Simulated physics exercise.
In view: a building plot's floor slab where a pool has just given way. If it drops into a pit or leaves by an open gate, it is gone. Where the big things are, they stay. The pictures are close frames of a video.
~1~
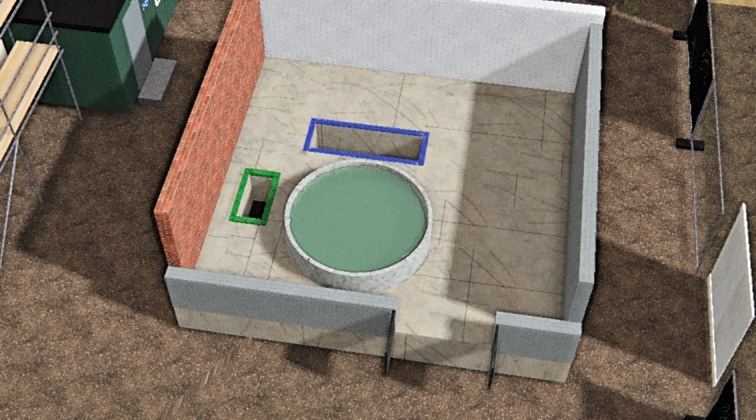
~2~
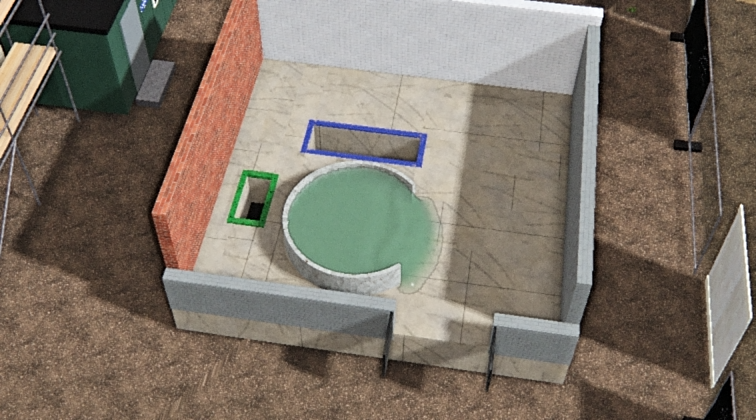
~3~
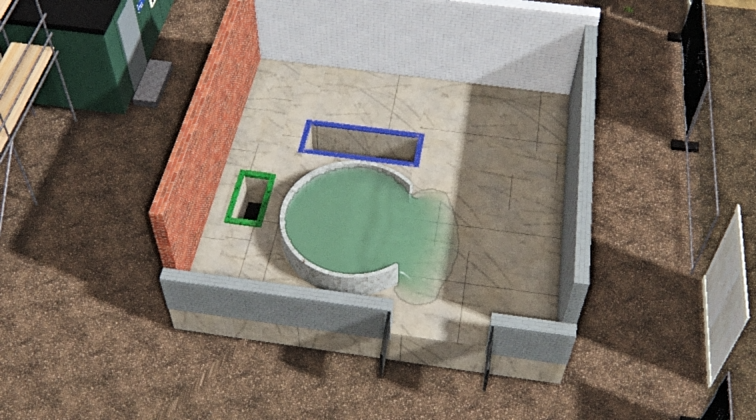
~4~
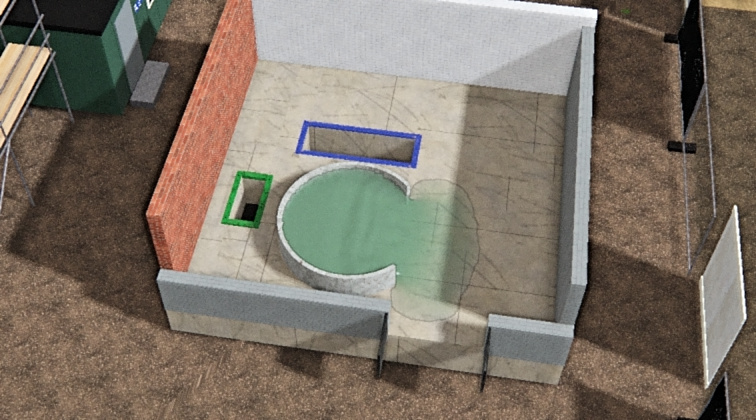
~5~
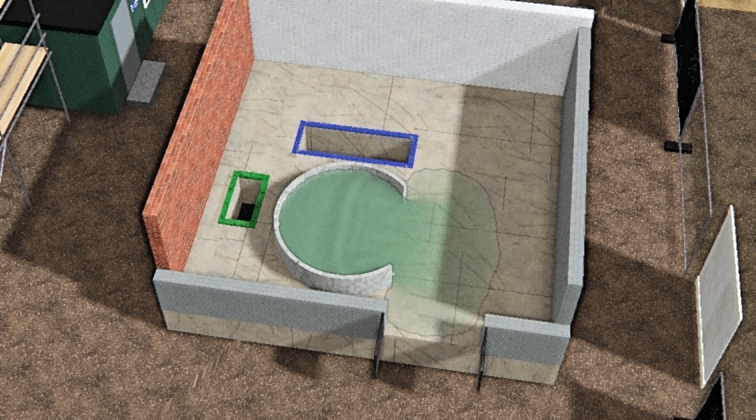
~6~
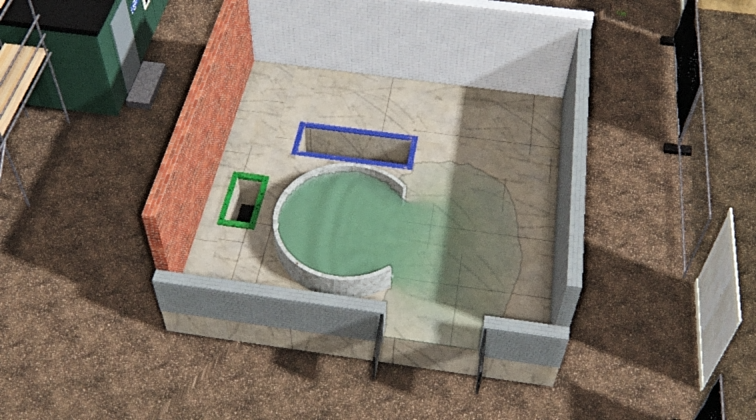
A round, pale-walled pool of green water sits on a walled concrete floor slab, seen from high above, with a blue-edged rectangular opening behind it and a smaller green-edged one to its left. Brick wall stands at left, grey walls elsewhere, and brown earth surrounds the plot. The pool's right side opens and water spreads rightward in a thinning, rounded sheet, while the view drifts very slightly.
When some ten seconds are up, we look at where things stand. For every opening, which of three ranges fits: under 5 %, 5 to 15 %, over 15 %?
Gate, over 15 %; blue pit, 5 to 15 %; green pit, under 5 %.
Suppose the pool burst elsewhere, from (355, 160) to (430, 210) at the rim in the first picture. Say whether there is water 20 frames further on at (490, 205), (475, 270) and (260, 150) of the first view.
Result, in sequence: Inundated; untouched by the flood; untouched by the flood.
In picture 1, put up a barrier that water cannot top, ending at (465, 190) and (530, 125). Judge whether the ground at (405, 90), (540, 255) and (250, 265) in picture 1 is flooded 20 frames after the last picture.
As listed: Clear, covered, no water.
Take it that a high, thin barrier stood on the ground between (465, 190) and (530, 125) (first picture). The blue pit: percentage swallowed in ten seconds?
The blue pit takes 10 per cent.
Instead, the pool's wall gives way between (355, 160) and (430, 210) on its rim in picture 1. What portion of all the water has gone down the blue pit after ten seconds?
The blue pit takes 40 per cent.
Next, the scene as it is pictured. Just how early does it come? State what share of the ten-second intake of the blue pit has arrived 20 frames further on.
Estimate: Some 0 per cent.
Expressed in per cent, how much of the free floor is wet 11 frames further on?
35 %.
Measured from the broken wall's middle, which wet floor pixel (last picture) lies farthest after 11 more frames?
I'd point to (558, 113).
A moment on, water covers 35 % of the floor; the gate 1 %, the blue pit 0 %, the green pit 0 %.
Next, water covers 35 % of the floor; the gate 3 %, the blue pit 0 %, the green pit 0 %.
Then, water covers 40 % of the floor; the gate 5 %, the blue pit 0 %, the green pit 0 %.
Later, water covers 70 % of the floor; the gate 14 %, the blue pit 1 %, the green pit 0 %.
In the end, water covers 85 % of the floor; the gate 21 %, the blue pit 7 %, the green pit 0 %.
